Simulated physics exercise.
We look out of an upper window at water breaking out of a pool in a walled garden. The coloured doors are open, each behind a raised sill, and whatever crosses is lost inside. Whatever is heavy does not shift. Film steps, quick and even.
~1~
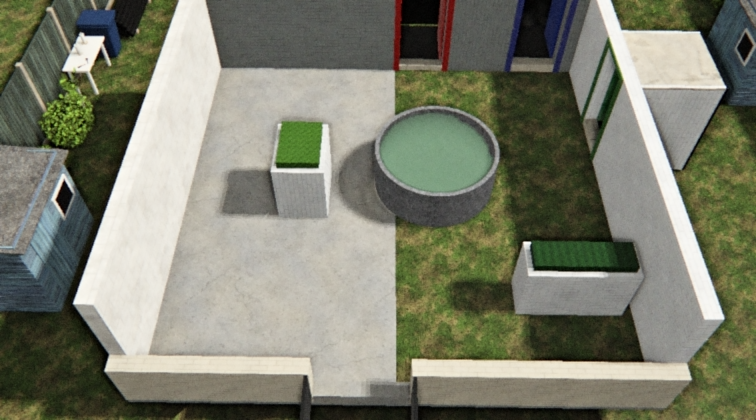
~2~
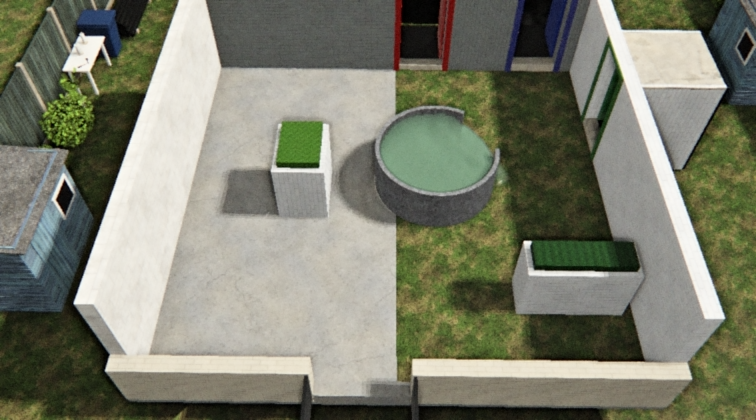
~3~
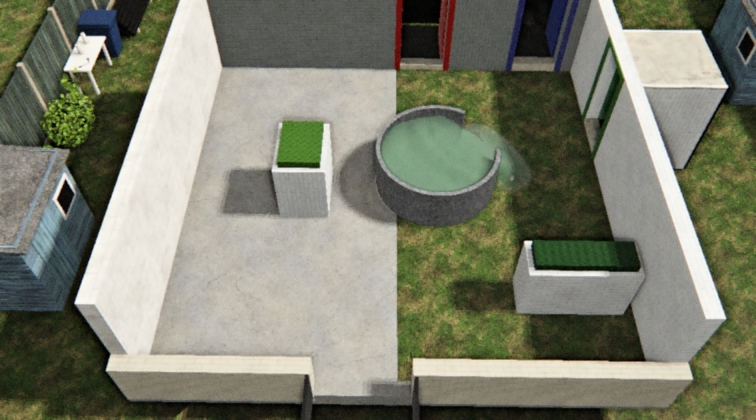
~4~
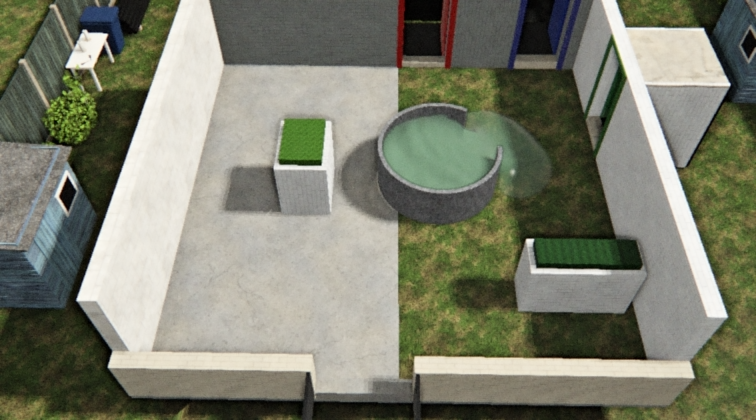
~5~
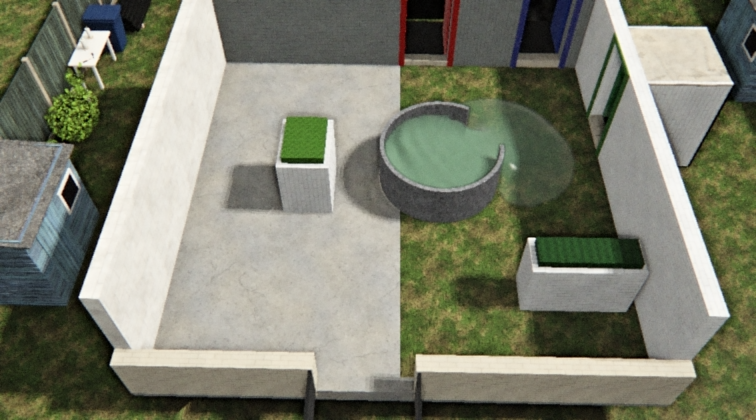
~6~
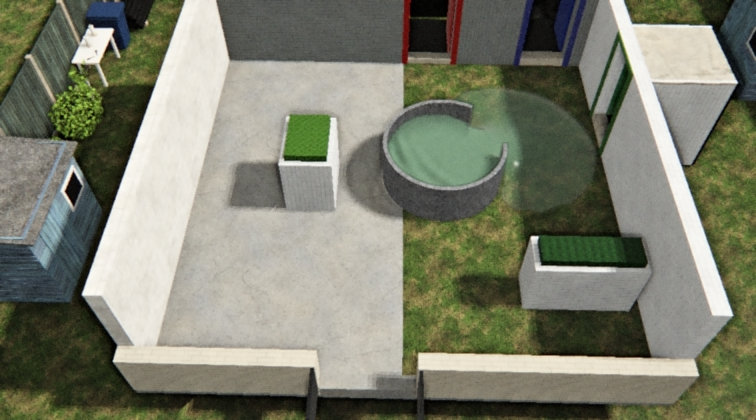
Seen from a high window, a round grey tank of green water stands in a white-walled garden, half pale paving and half patchy grass. Red and blue doorways open at the back and a green one at right, with green-topped white blocks left of the tank and at lower right. The tank's right rim opens and water spreads thinly over the grass as the view shifts slightly.
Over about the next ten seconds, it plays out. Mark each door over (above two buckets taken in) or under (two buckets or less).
Green door: Over. Red door: Under. Blue door: Over.
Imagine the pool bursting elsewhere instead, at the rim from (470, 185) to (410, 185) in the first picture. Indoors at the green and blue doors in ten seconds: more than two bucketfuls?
Well, green gets less, but blue gets less.
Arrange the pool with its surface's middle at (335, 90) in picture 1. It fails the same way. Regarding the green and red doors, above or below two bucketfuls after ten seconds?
Taking them in turn, the green one stays safely beneath while the red one goes past the limit.
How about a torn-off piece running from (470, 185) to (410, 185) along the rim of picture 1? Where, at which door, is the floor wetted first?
My pick: The green one.
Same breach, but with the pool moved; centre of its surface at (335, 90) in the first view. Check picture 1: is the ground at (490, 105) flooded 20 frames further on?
At that place: Wet.
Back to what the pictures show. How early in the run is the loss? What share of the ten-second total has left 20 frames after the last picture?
Note - share reached: 90 %.
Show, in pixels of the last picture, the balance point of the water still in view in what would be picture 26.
Centre point: Around (507, 142).
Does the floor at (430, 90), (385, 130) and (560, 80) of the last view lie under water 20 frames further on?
First spot soaked, second not wet, third soaked.
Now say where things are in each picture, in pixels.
In the first picture, still water in the round tank at (437, 152).
In the second picture, water pours out at (481, 149) and has run to (500, 183).
In the third picture, the front is at (526, 180), out from the gap at (481, 152).
In the fourth picture, water pours out at (483, 150) and has run to (548, 176).
In the fifth picture, the front is at (525, 109), out from the gap at (485, 149).
In the sixth picture, the front is at (555, 106), out from the gap at (488, 147).
A moment on, water covers 20 % of the floor; the green door under two buckets in, the red door not reached, the blue door wet at the sill, nothing in.
Next, water covers 25 % of the floor; the green door over two buckets in, the red door not reached, the blue door under two buckets in.
Then, water covers 30 % of the floor; the green door far over two buckets in, the red door wet at the sill, nothing in, the blue door over two buckets in.
Later, water covers 55 % of the floor; the green door far over two buckets in, the red door wet at the sill, nothing in, the blue door over two buckets in.
In the end, water covers 85 % of the floor; the green door far over two buckets in, the red door wet at the sill, nothing in, the blue door over two buckets in.
